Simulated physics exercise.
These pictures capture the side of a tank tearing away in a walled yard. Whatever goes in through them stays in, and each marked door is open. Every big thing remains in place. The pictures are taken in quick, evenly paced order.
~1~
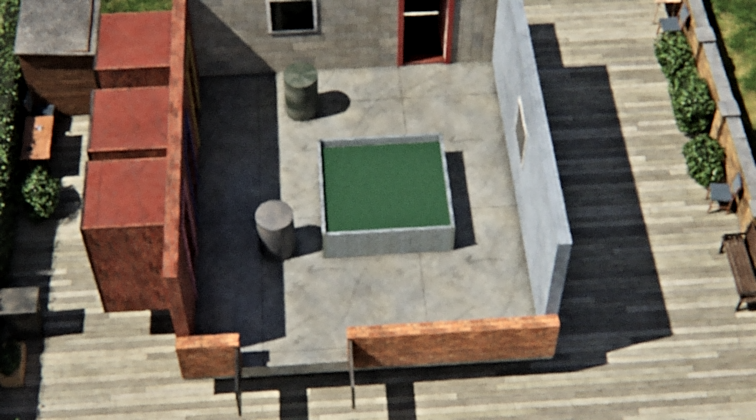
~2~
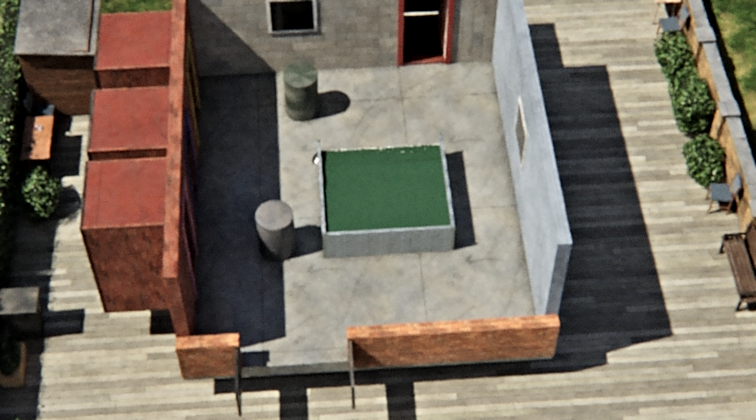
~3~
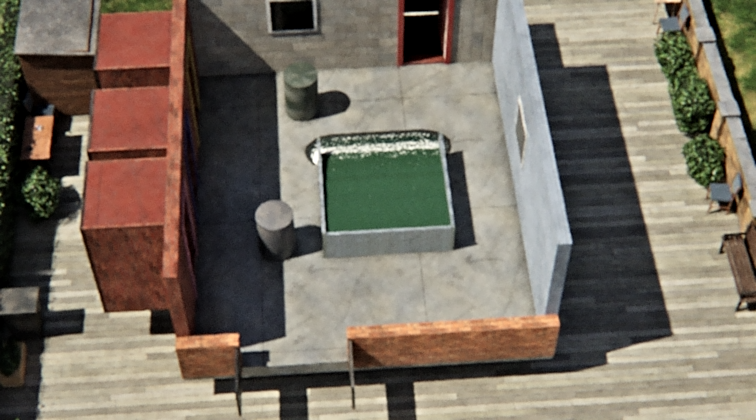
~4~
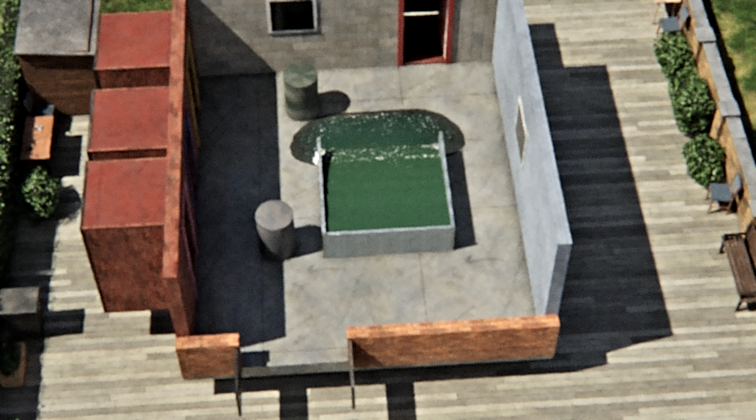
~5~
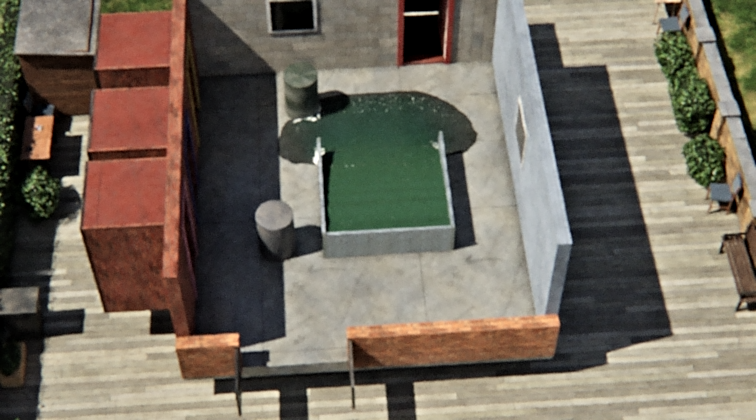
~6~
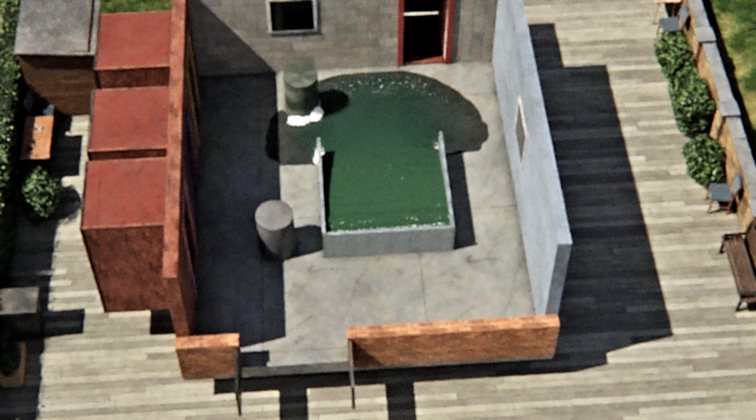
At the start, still green water fills a low rectangular tank in a walled yard with two grey cylinders nearby. The tank's far side gives way and water pours out in a foamy band, then spreads across the paving in a widening, rounded sheet toward the back wall, reaching the farther cylinder.
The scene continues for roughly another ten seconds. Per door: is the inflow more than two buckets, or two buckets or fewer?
One by one: The red door will most likely exceed two buckets; the pink door will most likely not exceed two buckets; the yellow door will most likely exceed two buckets; the blue door will most likely exceed two buckets.
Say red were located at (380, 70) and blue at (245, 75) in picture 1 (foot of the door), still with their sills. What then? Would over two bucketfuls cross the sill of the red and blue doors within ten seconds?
As I see it, the red door crosses the line and the blue door crosses the line.
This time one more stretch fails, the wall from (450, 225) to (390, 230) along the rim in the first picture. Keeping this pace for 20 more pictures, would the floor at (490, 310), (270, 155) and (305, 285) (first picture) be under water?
In that order: Wet, free of water, flooded.
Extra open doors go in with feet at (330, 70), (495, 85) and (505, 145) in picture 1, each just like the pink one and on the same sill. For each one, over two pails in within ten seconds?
Exceeds the limit; exceeds the limit; falls short.
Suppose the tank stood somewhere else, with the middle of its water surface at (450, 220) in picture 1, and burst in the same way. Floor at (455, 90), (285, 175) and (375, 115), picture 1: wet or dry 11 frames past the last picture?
In that order: Reached by the flood, not reached, reached by the flood.
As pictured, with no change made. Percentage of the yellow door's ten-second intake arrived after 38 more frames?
Approximately 95 in a hundred, I reckon.
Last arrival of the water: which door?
That would be the pink one.
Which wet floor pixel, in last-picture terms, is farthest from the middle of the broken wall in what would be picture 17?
At about (200, 81).
A moment on, water covers 30 % of the floor; the red door over two buckets in, the pink door not reached, the yellow door not reached, the blue door not reached.
Next, water covers 35 % of the floor; the red door far over two buckets in, the pink door not reached, the yellow door wet at the sill, nothing in, the blue door not reached.
Then, water covers 45 % of the floor; the red door far over two buckets in, the pink door not reached, the yellow door over two buckets in, the blue door wet at the sill, nothing in.
Later, water covers 80 % of the floor; the red door far over two buckets in, the pink door wet at the sill, nothing in, the yellow door far over two buckets in, the blue door under two buckets in.
In the end, water covers 95 % of the floor; the red door far over two buckets in, the pink door wet at the sill, nothing in, the yellow door far over two buckets in, the blue door over two buckets in.
